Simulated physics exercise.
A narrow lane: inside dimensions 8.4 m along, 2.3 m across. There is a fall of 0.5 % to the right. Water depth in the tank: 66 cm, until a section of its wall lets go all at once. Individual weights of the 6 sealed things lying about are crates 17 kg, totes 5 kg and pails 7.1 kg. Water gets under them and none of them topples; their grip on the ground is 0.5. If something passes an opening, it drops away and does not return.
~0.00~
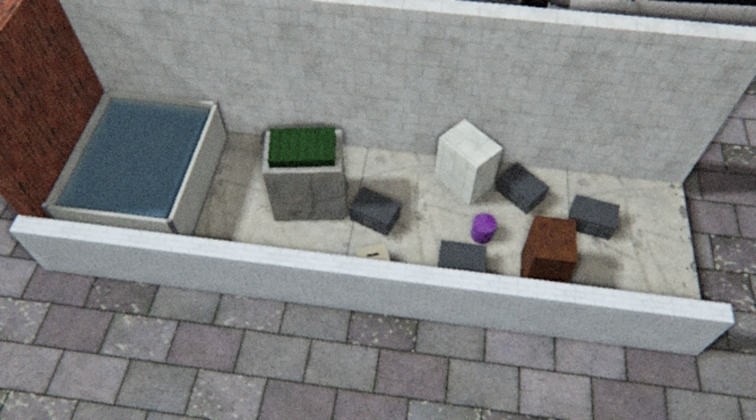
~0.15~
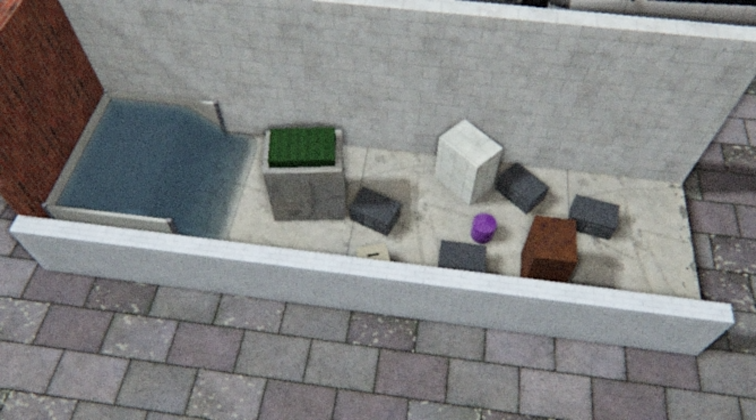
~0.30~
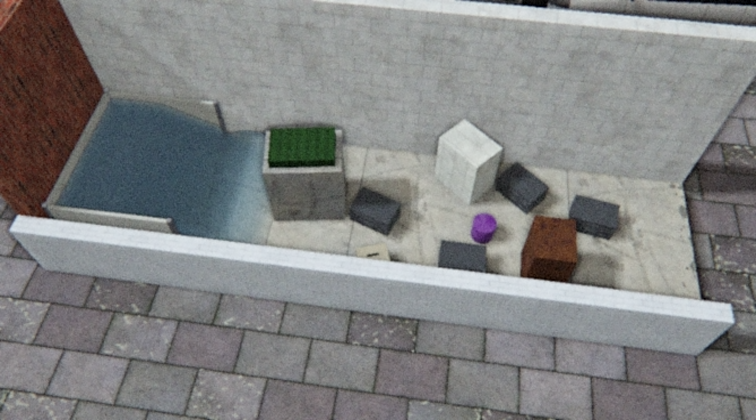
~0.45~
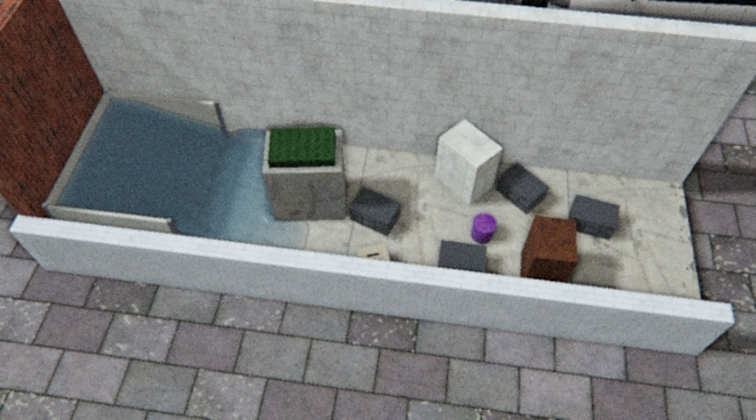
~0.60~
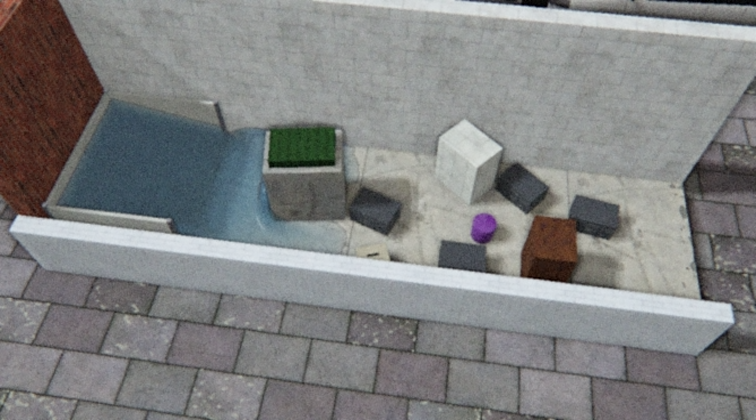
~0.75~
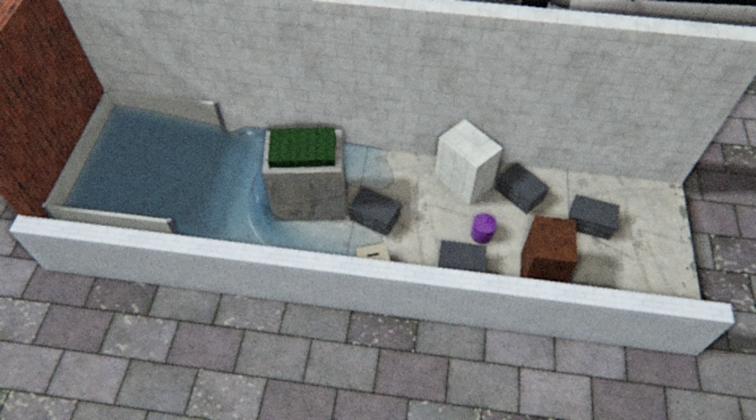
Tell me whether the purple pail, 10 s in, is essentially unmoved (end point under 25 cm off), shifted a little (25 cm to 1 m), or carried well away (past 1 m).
Carried well away.
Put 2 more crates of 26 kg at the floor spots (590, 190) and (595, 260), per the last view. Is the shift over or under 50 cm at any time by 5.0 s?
First one goes beyond it, second one stays within it.
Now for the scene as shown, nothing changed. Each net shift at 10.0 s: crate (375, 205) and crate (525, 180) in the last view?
Respectively, 30 cm and washed out.
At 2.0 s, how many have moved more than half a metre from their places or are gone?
Count then: 3.
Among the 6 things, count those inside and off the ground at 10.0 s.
2.
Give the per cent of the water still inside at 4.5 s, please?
Still held: Near 84 %.
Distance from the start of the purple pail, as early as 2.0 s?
I'd guess some 60 cm by then.
After 2.0 s the purple pail is near (532, 212), 0.7 m from its start, aground; 0 of 6 are out; 2 afloat.
After 4.5 s the purple pail has gone out; 2 of 6 are out; 4 afloat.
After 7.0 s the purple pail has gone out; 3 of 6 are out; 2 afloat.
After 10.0 s the purple pail has gone out; 4 of 6 are out; 2 afloat.
